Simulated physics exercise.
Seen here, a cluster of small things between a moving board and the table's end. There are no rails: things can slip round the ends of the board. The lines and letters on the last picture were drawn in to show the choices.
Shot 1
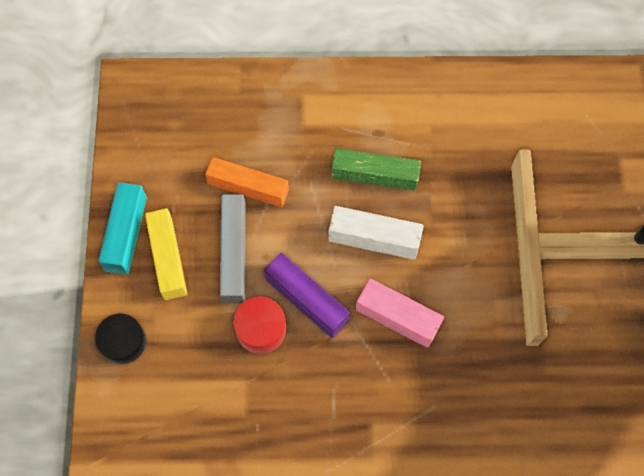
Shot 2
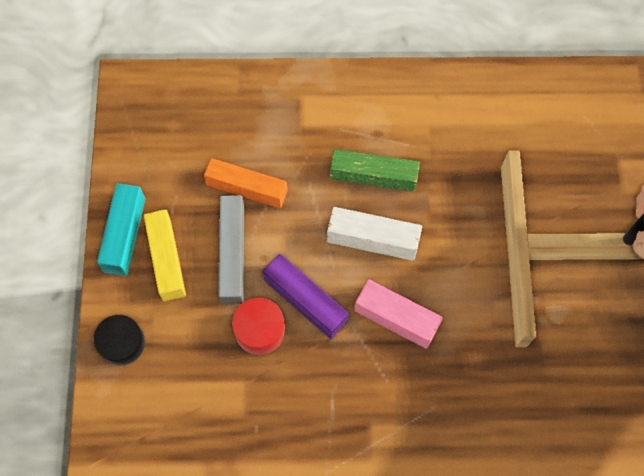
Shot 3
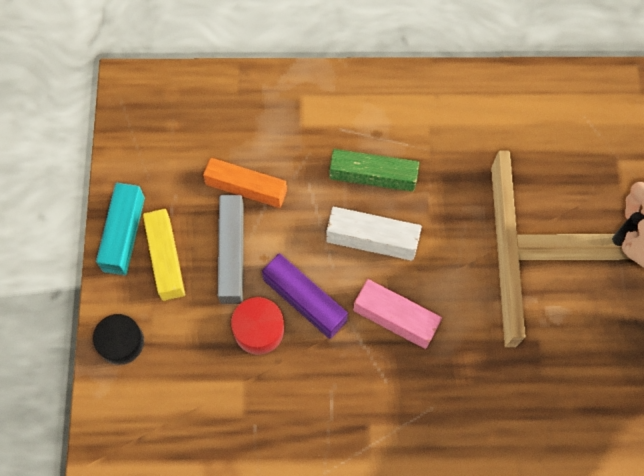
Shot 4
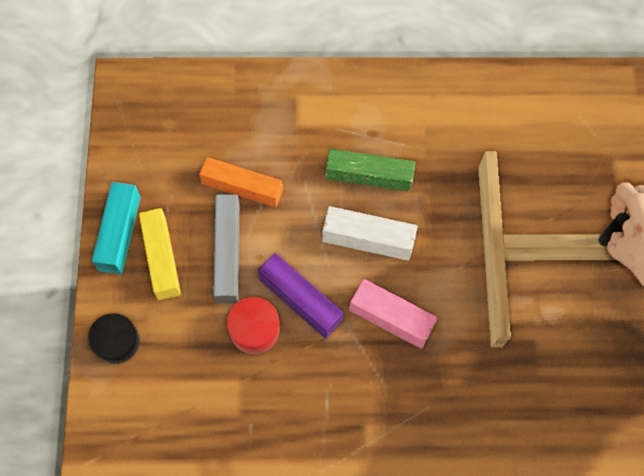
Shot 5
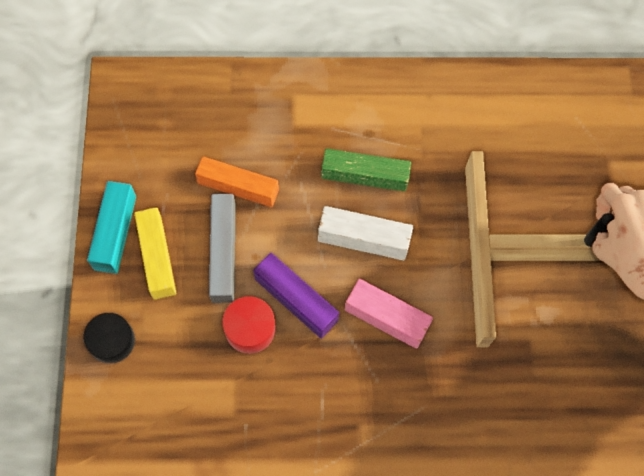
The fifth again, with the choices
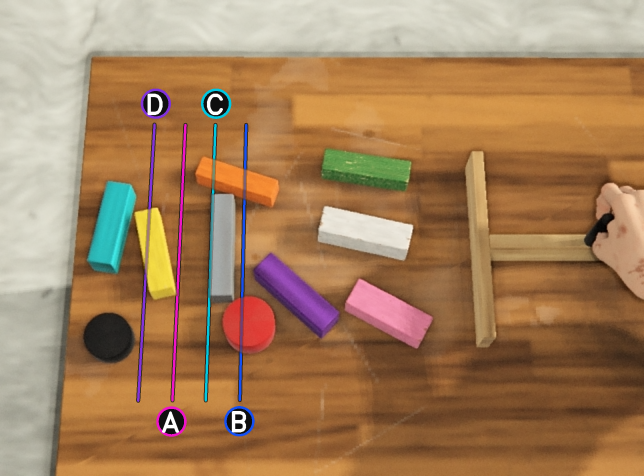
A hand at the right edge slowly pushes a T-shaped wooden board leftward across a striped wooden table, seen from above against a pale, marbled surface. Turquoise, yellow, grey, orange, purple, green, white and pink bars lie loosely scattered to its left, with a black disc and a red one below. The board narrows the gap without touching them, while the view shifts very slightly.
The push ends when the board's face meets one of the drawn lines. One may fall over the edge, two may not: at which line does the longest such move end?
C is the last line within the limit.
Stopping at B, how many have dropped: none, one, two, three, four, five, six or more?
By then, none.
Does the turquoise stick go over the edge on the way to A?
By then, yes.
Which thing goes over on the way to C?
It is the turquoise stick.
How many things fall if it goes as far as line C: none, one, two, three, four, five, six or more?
One.
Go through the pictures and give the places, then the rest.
Black tin (121, 339); pink bar (399, 313); yellow bar (166, 254), in the first picture.
Board (522, 240); turquoise stick (122, 230), in the second picture.
Board (512, 241); grey stick (231, 249), in the third picture.
Board (497, 241); orange bar (242, 183), in the fourth picture.
Board (484, 241); purple stick (296, 296); black tin (109, 338); pink bar (389, 314), in the fifth picture.
On the marked copy, A at (179, 255); B at (243, 255); C at (211, 255); D at (147, 255).
With C. Early on, board (386, 241); green bar (331, 173); pink bar (341, 302).
Further on, board (287, 241); grey stick (181, 255); red tin (199, 334).
At the end, board (213, 241); turquoise stick over the edge; yellow bar (84, 250); one fallen.
As for the rest, A drops three; B is within the limit but short; D drops four.
